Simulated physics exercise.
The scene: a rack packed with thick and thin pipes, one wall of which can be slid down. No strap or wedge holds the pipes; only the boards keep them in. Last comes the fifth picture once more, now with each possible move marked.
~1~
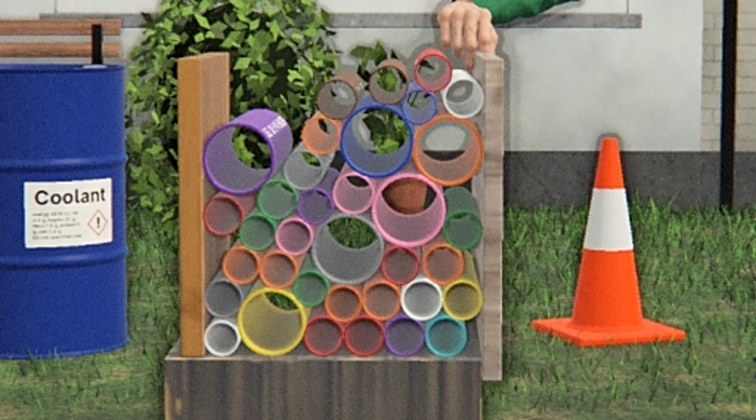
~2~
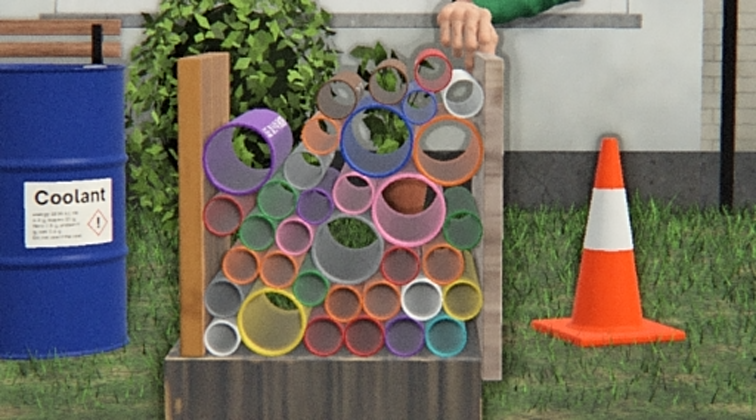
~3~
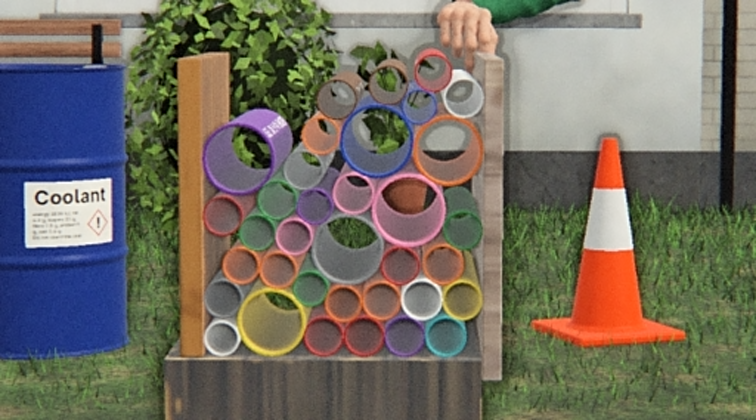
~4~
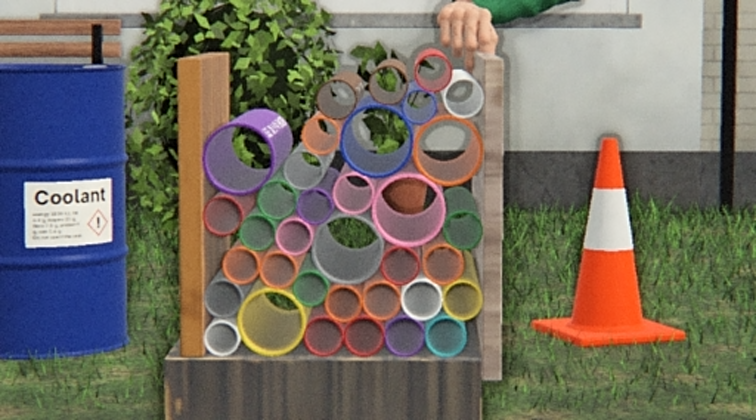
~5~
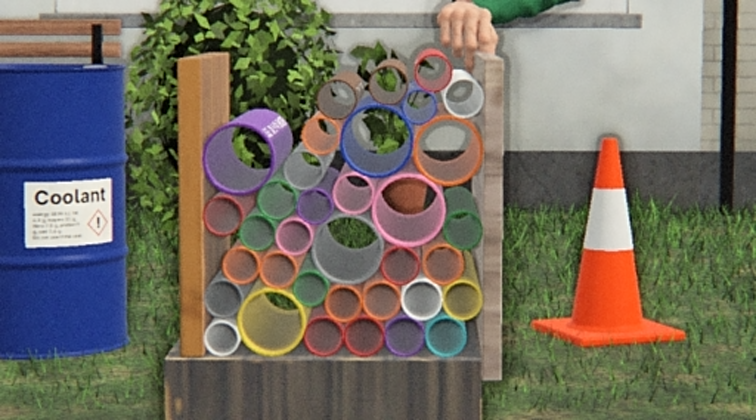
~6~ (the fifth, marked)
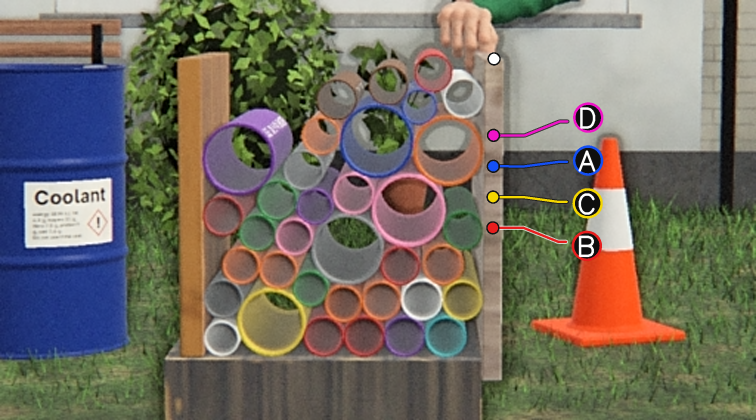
Nothing moved as the colourful pipes, thick and thin, sat piled between two upright boards, while a hand rested on top of the right one, with a blue coolant barrel and an orange cone alongside.
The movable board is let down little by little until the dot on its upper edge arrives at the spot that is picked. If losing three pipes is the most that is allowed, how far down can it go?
The lowest mark that will do is C.
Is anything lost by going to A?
Yes.
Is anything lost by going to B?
Yes, at B.
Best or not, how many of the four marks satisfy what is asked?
The number is three.
On the copy, A at (493, 166); B at (493, 228); C at (493, 197); D at (494, 135); the white dot at (494, 59).
On C. First, top of the board (484, 123).
Then, top of the board (484, 195).
Finally, top of the board (484, 196), two out over the board.
By contrast, A two out over the board; B more than three out over the board; D two out over the board.
